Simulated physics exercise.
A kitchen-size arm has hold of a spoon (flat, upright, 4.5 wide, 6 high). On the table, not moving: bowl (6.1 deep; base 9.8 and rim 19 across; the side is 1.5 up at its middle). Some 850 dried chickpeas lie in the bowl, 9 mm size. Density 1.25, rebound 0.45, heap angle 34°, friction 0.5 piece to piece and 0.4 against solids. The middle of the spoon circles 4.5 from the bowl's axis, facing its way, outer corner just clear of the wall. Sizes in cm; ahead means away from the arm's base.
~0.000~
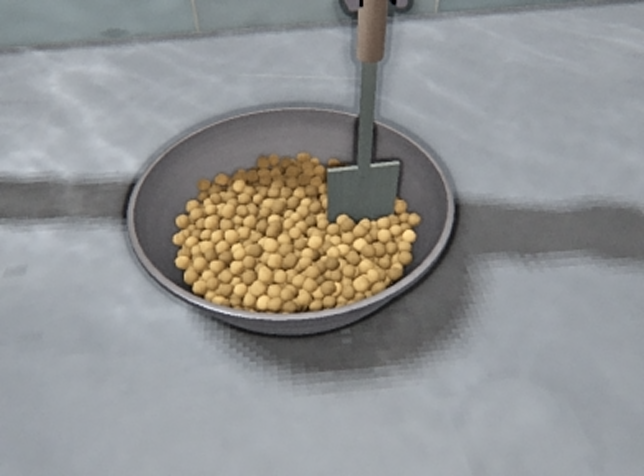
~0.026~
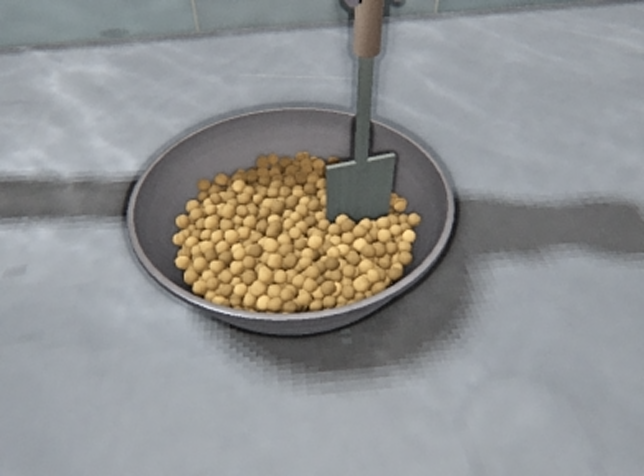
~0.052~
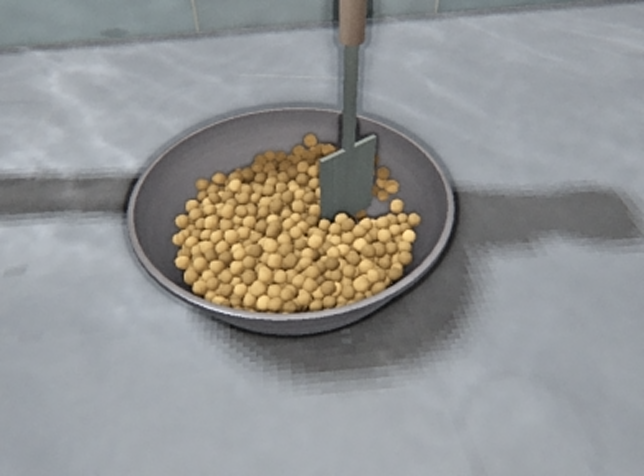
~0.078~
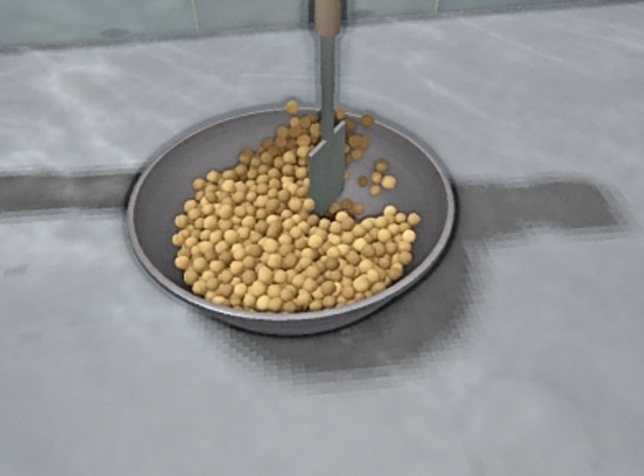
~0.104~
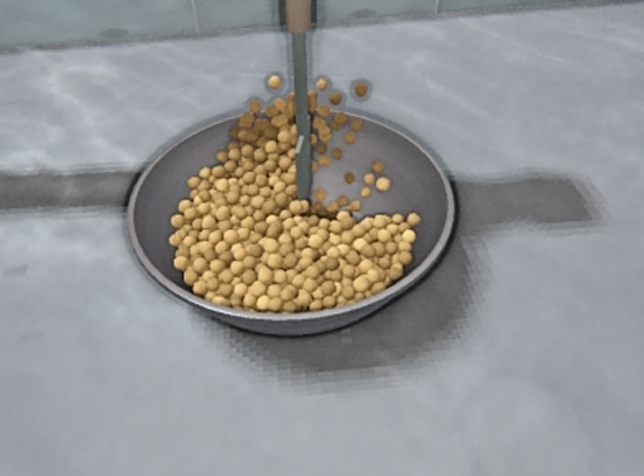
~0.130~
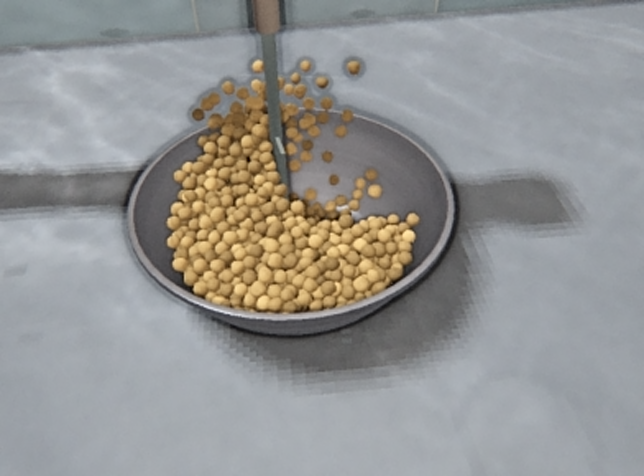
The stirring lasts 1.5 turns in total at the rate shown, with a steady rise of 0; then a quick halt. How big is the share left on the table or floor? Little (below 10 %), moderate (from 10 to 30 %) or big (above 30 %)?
Share on the table or floor: Big (above 30 %).
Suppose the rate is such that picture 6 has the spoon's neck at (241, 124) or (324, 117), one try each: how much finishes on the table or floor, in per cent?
About 55 and 15 per cent.
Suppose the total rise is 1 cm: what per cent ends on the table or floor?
About 35 per cent.
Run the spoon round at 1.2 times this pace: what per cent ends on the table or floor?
Some 55 per cent.
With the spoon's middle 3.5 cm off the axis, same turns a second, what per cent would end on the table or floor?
It would be near 20 per cent.
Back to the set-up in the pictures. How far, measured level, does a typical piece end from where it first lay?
Roughly 12 cm.
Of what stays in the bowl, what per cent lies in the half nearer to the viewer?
Some 60 per cent.
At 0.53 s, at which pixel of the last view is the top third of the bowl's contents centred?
At about (284, 147).
After 0.33 s, 266° round, highest piece 11 above the table; 683 in the bowl, 72 on the table or floor, 95 in flight or on the tool.
After 0.53 s, 77° round, highest piece 9 above the table; 533 in the bowl, 250 on the table or floor, 67 in flight or on the tool.
After 0.82 s, 180° round, highest piece 6 above the table; 482 in the bowl, 368 on the table or floor.
After 1.52 s, 180° round, highest piece 6 above the table; 482 in the bowl, 368 on the table or floor.
At rest, 482 in the bowl, 368 on the table or floor. That is 43 % on the table or floor.
